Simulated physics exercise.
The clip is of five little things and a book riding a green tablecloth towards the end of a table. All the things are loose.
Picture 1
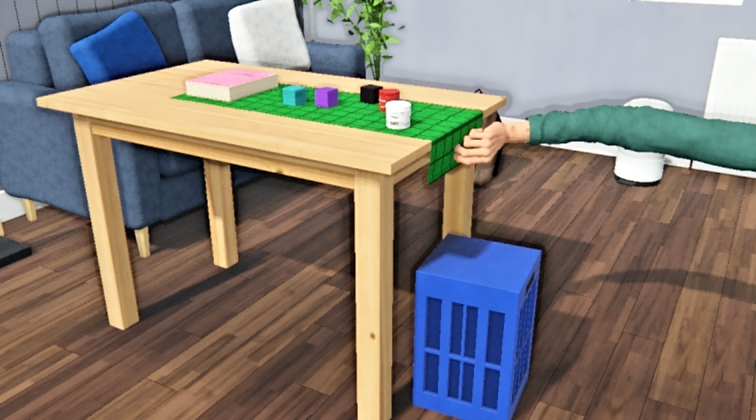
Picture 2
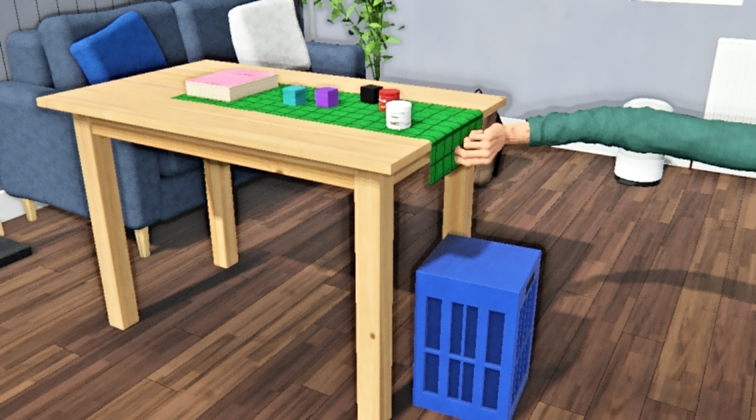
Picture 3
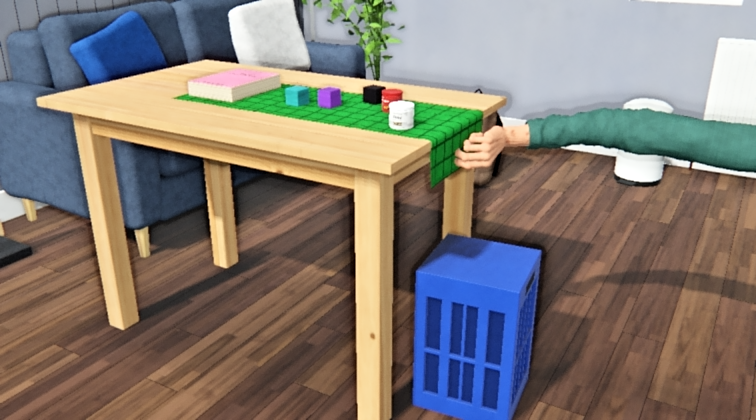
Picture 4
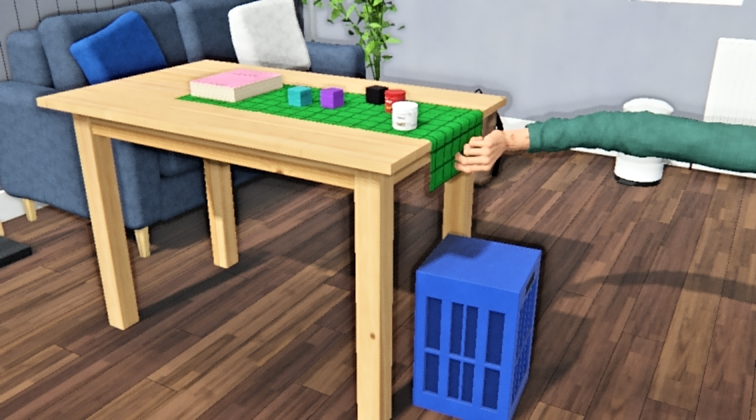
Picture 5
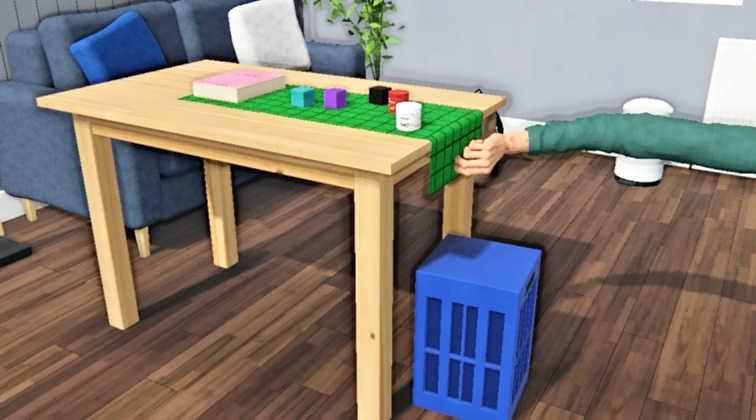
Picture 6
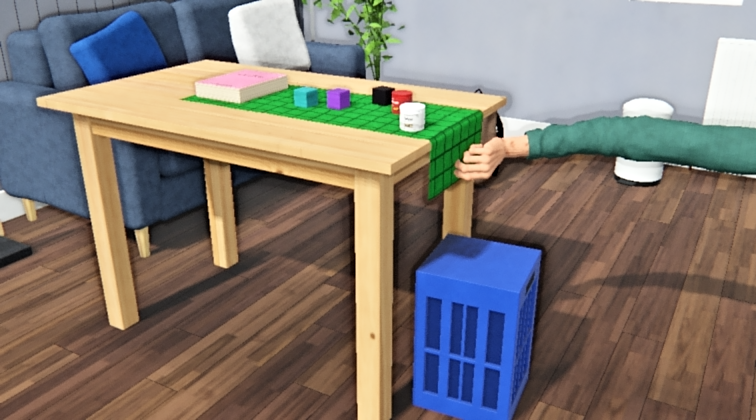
A green-sleeved arm slowly pulled a green cloth a little way over the right end of a wooden table, and the book, three small cubes and two pots on it shifted slightly right with it.
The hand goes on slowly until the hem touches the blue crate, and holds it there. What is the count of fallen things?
The table loses two.
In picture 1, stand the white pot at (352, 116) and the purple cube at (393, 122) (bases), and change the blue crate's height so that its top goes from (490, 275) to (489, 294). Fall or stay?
The white pot goes over; the purple cube goes over.
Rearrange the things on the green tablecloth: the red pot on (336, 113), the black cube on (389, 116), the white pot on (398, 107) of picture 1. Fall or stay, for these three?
The red pot keeps its place on top; the black cube goes over; the white pot drops off.
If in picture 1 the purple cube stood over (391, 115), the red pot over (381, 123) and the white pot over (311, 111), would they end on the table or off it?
The purple cube drops off, the red pot tumbles off, the white pot survives.
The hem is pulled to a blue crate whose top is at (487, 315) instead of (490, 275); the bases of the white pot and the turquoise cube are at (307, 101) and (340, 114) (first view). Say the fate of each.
The white pot holds on; the turquoise cube comes down.
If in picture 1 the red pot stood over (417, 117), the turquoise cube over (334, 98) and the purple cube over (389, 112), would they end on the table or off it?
The red pot comes down, the turquoise cube does not fall, the purple cube comes down.
Soon after, hem near (456, 211); all still up.
Then, hem on the crate; white pot gone.
At rest, hem on the crate; white pot and red pot gone. The count of fallen things is two.
